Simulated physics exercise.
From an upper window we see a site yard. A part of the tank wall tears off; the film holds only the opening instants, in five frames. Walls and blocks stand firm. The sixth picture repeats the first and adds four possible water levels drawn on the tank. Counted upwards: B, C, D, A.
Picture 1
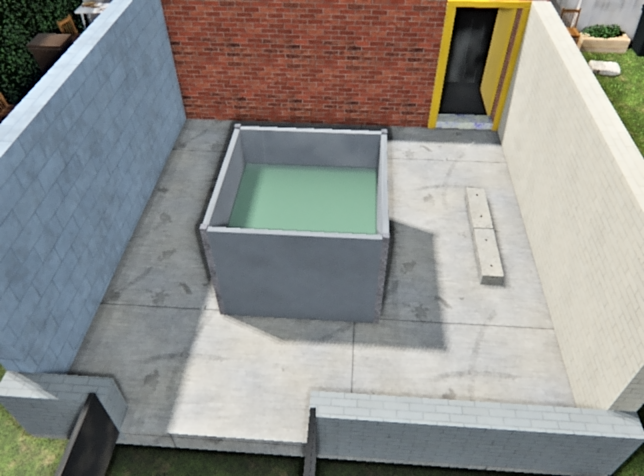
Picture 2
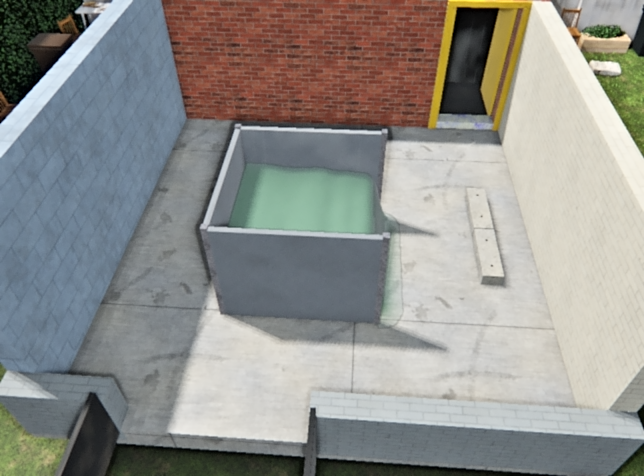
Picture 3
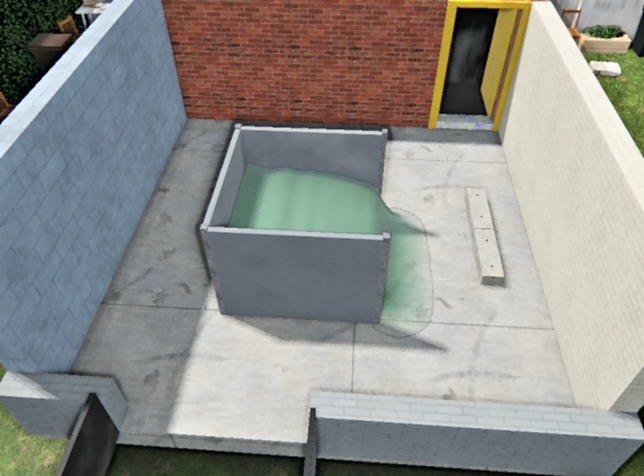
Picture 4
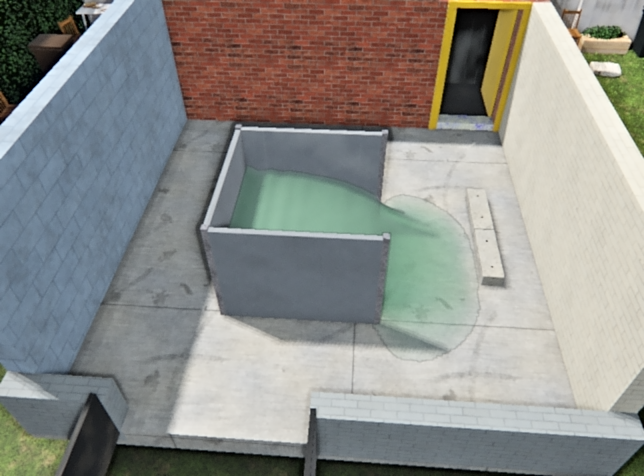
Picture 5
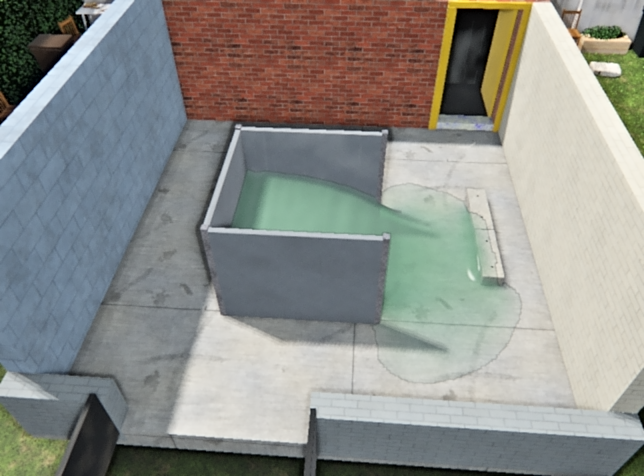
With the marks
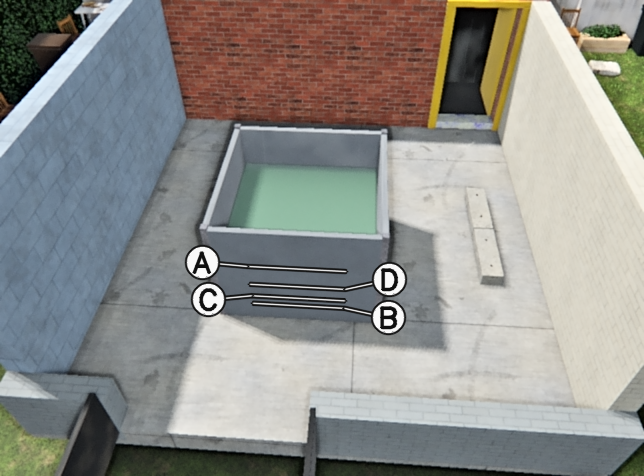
The clip shows a walled yard with a square grey tank of green water; the tank's right side disappears, and the water flows out to the right, spreading across the concrete and reaching a low pale block.
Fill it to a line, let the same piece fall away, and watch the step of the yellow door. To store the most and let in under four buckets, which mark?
Use level C.
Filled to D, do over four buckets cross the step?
Yes, that goes wrong.
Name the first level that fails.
That is level D.
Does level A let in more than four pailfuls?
Yes, it does.
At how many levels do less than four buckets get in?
Two of the four.
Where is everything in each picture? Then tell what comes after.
Water in the tank at rest, its middle at (304, 209); foot of the yellow doorway at (463, 129); open gate at (210, 381).
Water covers 2 % of the ground and shows as far out as (386, 310).
Water covers 5 % of the ground and shows as far out as (418, 321).
Water covers 11 % of the ground and shows as far out as (433, 208).
Water covers 16 % of the ground and shows as far out as (449, 197).
On the marked copy, A at (296, 268); B at (298, 305); C at (298, 298); D at (297, 286); from the bottom up B, C, D, A.
With A, dozens of bucketfuls pour in.
With B, nothing gets over.
With C, a splash gets over, under a bucket.
With D, about 8 bucketfuls get in.
